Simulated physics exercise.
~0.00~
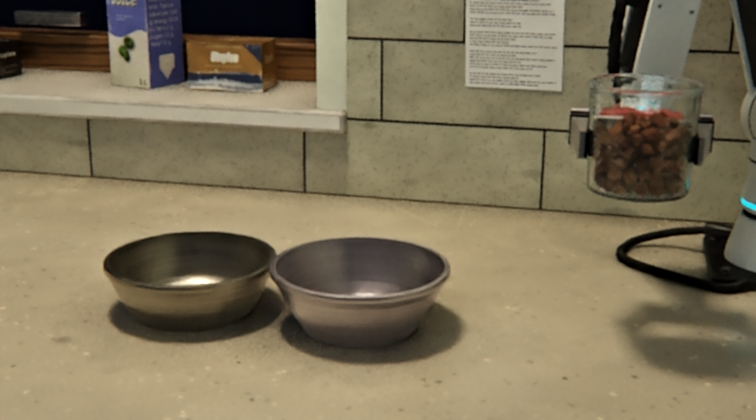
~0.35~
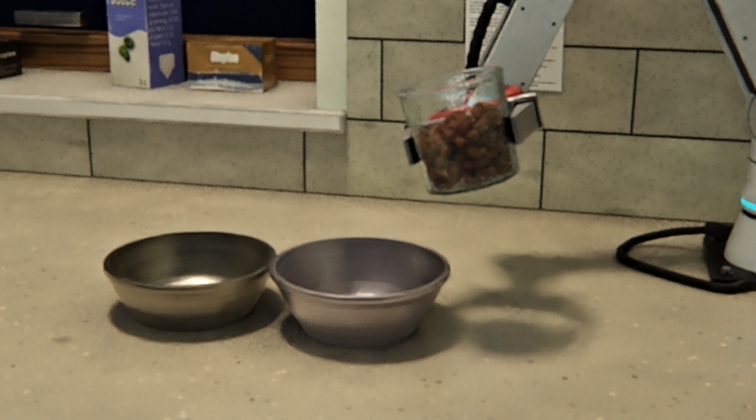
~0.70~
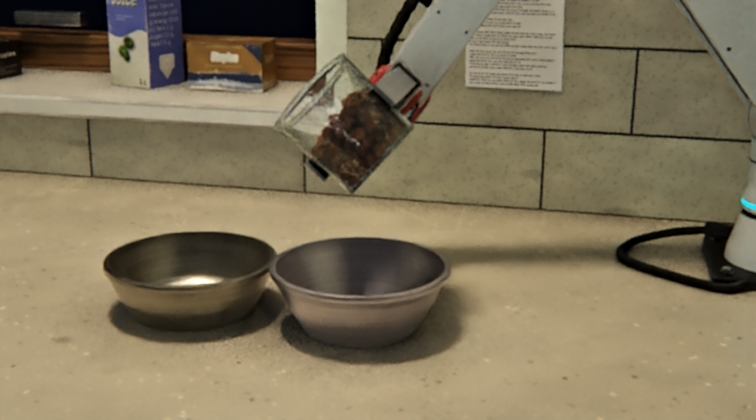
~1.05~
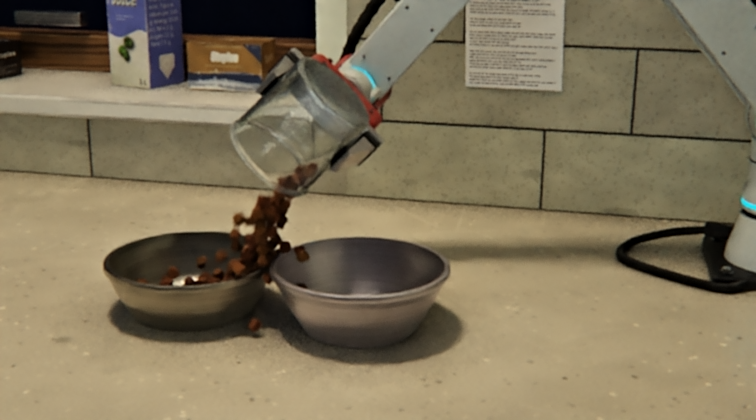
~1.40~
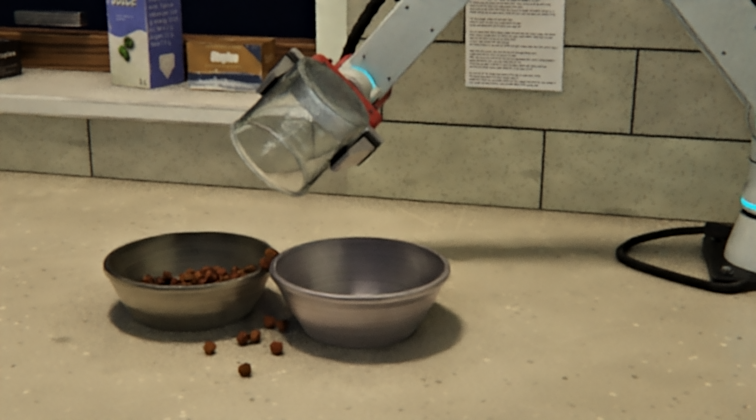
On a countertop, a robot arm tips brown pellets mostly into the left bowl, spilling several.
